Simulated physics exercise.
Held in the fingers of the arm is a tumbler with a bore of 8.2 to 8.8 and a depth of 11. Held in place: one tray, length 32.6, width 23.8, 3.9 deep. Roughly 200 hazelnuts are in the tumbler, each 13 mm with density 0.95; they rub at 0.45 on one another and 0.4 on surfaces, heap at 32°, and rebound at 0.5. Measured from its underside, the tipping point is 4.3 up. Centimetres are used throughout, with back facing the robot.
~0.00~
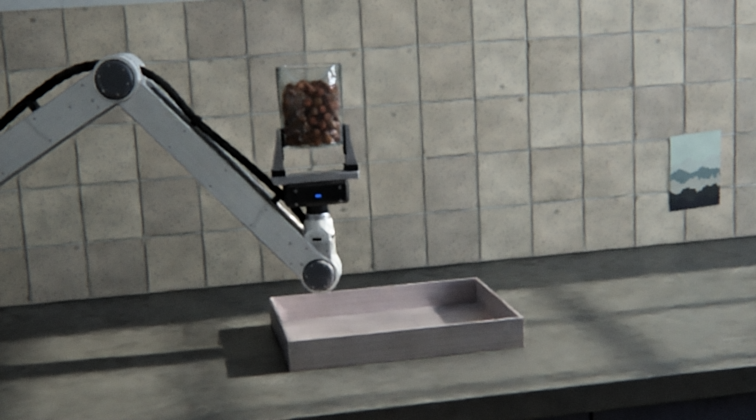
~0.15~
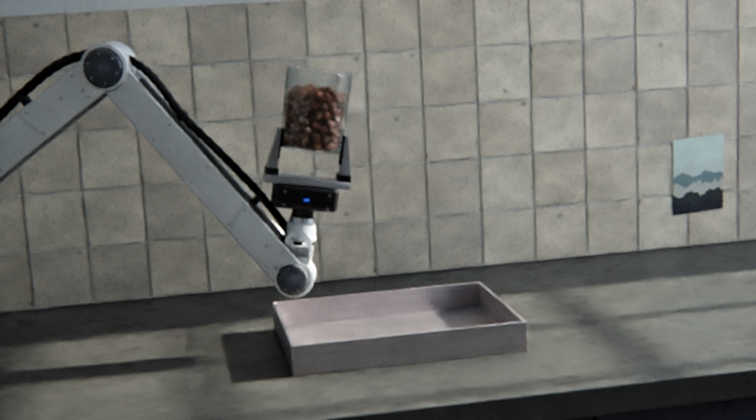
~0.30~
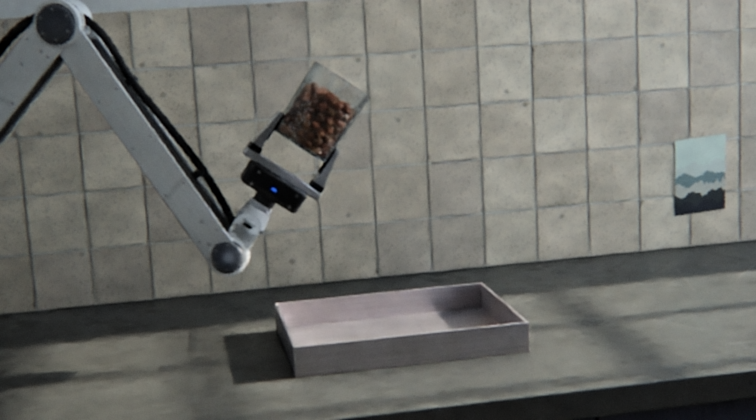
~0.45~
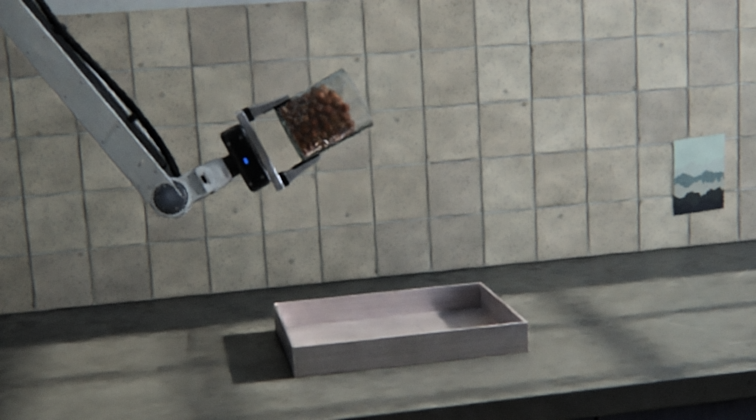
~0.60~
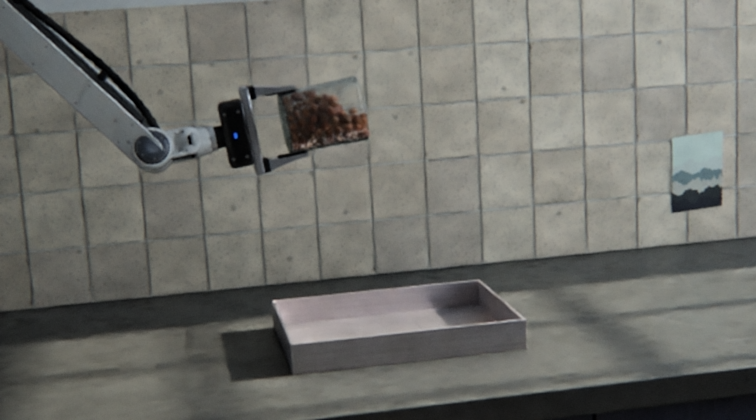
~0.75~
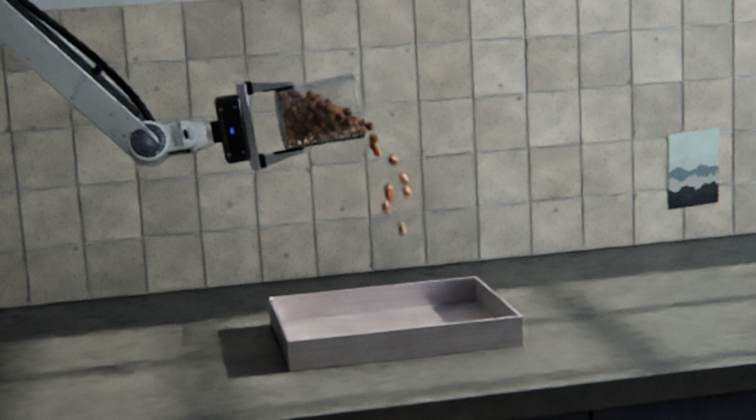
A pale robot arm reaches in from the left, its black gripper holding a clear tumbler of brown hazelnuts upright above a pinkish tray on a dark grey counter, seen from the front and slightly above. Behind are beige wall tiles and a small blue-grey mountain picture at right. The arm tilts the tumbler rightward until nearly horizontal, and several nuts tumble from its mouth, while the view shifts very slightly.
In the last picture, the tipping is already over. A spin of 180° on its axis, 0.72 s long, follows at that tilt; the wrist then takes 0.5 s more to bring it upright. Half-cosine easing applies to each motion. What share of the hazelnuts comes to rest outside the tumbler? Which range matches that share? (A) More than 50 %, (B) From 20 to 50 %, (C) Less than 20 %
From 20 to 50 % (B).
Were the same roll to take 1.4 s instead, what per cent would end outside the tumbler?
It would then come to about 35 per cent.
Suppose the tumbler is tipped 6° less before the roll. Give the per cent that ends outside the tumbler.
15 %.
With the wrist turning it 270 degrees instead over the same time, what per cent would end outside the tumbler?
Estimate: Near 35 %.
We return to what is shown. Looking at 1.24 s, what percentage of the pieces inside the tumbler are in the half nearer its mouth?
Roughly 40 per cent.
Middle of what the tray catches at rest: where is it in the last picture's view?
Near pixel (445, 320).
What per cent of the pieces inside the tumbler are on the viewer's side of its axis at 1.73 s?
Around 40 %.
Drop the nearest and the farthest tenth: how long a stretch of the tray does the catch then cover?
Roughly 26 centimetres.
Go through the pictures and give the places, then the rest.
The first frame shows tumbler middle at (311, 107), upright; upper third of the load around (310, 97), from x 285 to 335, top at y 85; 204 in the tumbler.
The second frame shows tumbler middle at (315, 111), tipped 11°; upper third of the load around (314, 102), from x 285 to 345, top at y 90.
The third frame shows tumbler middle at (321, 114), tipped 37°; upper third of the load around (316, 105), from x 285 to 350, top at y 90.
The fourth frame shows tumbler middle at (322, 117), tipped 66°; upper third of the load around (316, 107), from x 285 to 350, top at y 90.
The fifth frame shows tumbler middle at (321, 116), tipped 83°; upper third of the load around (307, 108), from x 285 to 365, top at y 95.
The sixth frame shows tumbler middle at (318, 113), tipped 84°; upper third of the load around (303, 107), from x 280 to 405, top at y 95; 194 in the tumbler, 10 in flight or on a rim.
After 1.24 s, tipped 84°, highest piece 36 above the table; 170 in the tumbler, 22 in the tray, 12 in flight or on a rim.
After 1.73 s, tipped 40°, highest piece 37 above the table; 144 in the tumbler, 57 in the tray, 3 in flight or on a rim.
After 2.17 s, upright, highest piece 39 above the table; 144 in the tumbler, 59 in the tray, 1 on the table or floor.
After 2.87 s, upright, highest piece 38 above the table; 144 in the tumbler, 59 in the tray, 1 on the table or floor.
At rest, 144 in the tumbler, 59 in the tray, 1 on the table or floor. That is 29 % outside the tumbler.
